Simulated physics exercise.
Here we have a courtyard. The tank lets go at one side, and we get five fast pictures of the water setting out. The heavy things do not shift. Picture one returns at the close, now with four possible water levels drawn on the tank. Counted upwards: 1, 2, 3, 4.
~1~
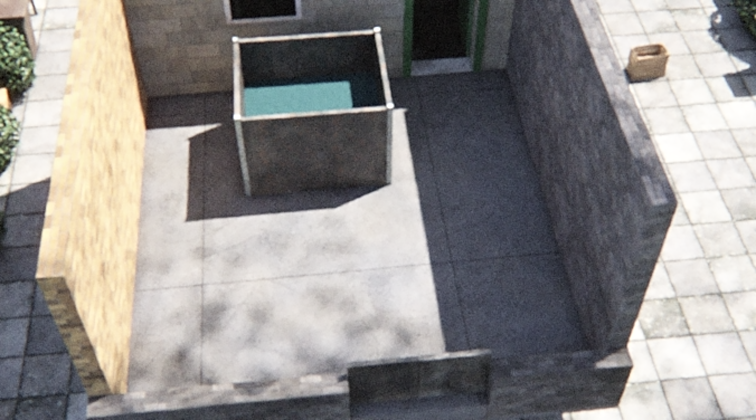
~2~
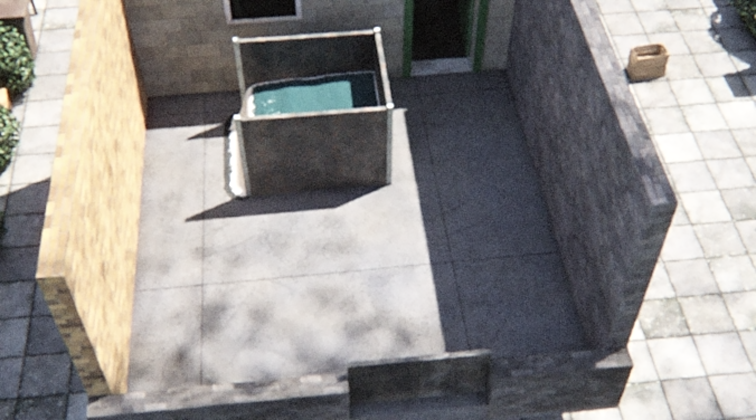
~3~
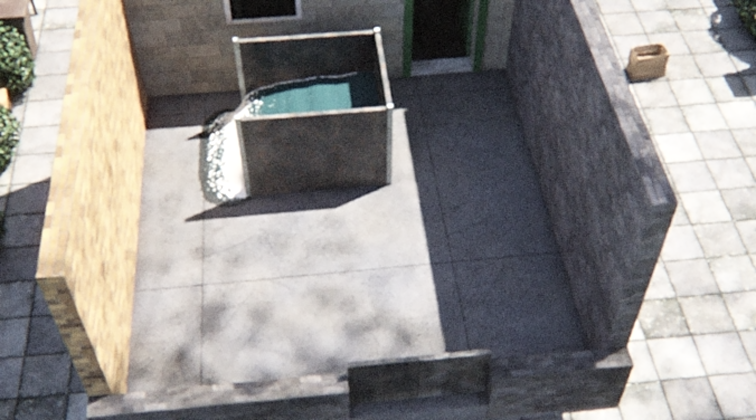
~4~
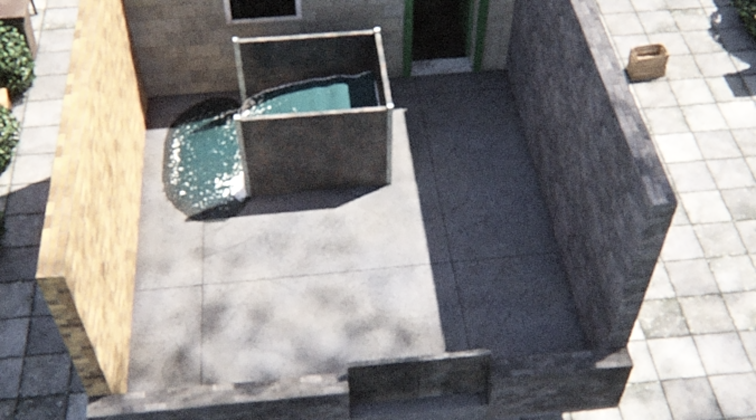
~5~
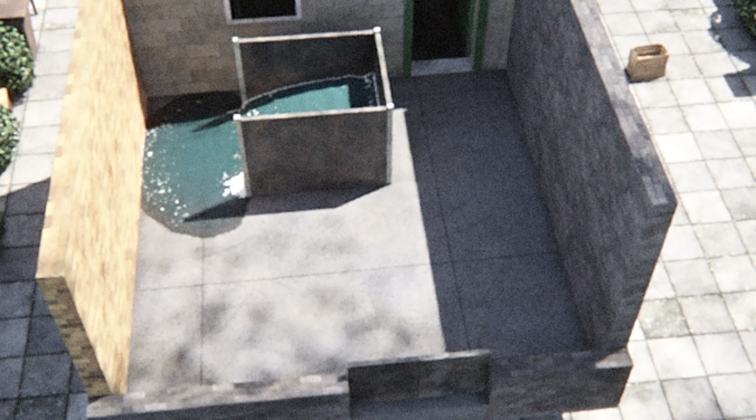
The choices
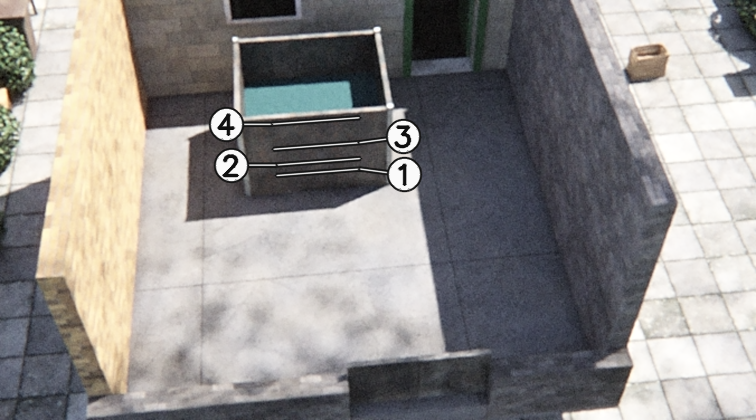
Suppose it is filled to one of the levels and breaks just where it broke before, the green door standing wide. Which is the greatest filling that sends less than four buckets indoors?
3 will do.
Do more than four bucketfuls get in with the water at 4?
Yes.
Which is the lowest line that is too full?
That is line 4.
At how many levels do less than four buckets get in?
Three of them.
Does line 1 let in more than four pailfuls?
No, not at all.
In white, 1 at (318, 172); 2 at (317, 161); 3 at (316, 145); 4 at (315, 120); from the bottom up 1, 2, 3, 4.
For line 1, nothing gets over.
For line 2, a splash gets over, under a bucket.
For line 3, a bucket or two gets in.
For line 4, about 10 bucketfuls get in.
